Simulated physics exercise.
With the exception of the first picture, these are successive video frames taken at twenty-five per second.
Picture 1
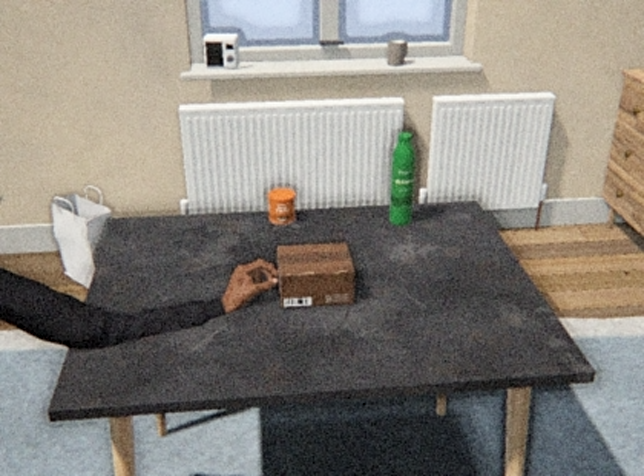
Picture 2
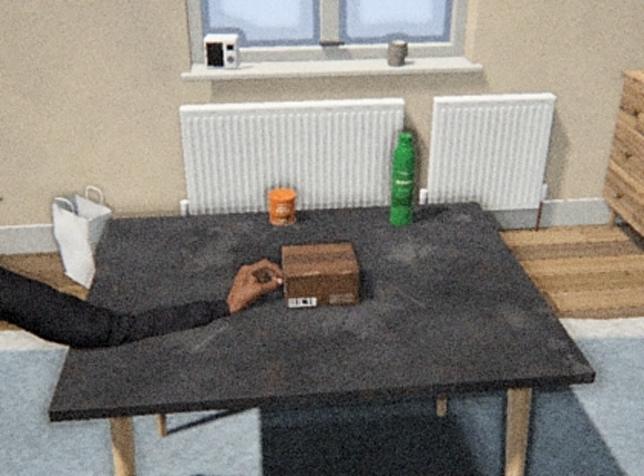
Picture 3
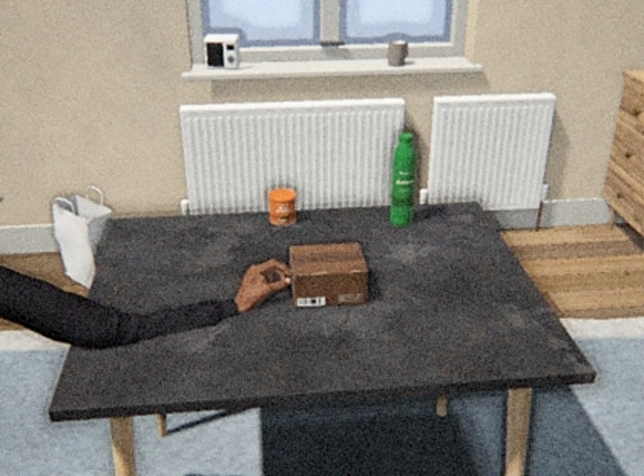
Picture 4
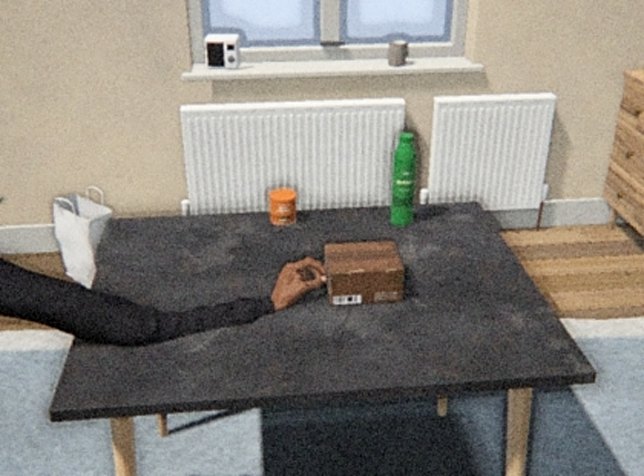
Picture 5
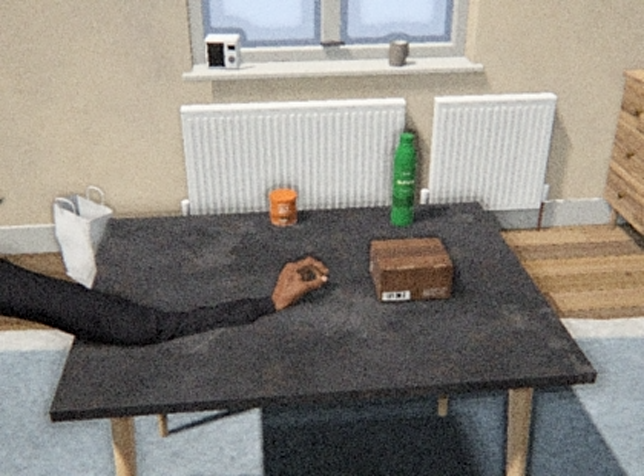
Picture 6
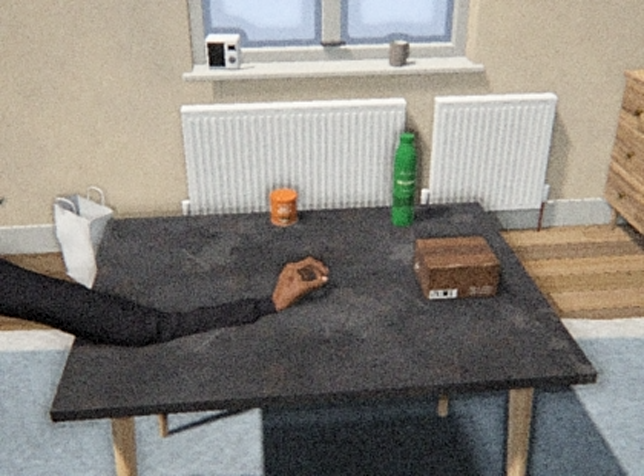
A brown box slides across a dark table in a room with a window, seen from above and in front by a still camera. Behind it are an orange tub, a green bottle and white radiators, with a white bag at left and wooden drawers at right. A dark-sleeved arm's hand nudges the box rightward, then stays still while the box slides farther right, away from the fingers.
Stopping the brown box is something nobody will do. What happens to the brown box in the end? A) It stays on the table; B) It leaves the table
It leaves the table.
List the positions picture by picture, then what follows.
The first picture shows under the hand; brown box (315, 275).
The second picture shows under the hand; brown box (320, 275).
The third picture shows under the hand; brown box (328, 274).
The fourth picture shows brown box (363, 273).
The fifth picture shows brown box (410, 269) slid about its own width.
The sixth picture shows brown box (455, 267) slid about its own width.
Then, 0.20 s after the last picture, brown box now off the table.
Then, 0.50 s after the last picture, things are still on the move.
By the end, off the table, brown box.
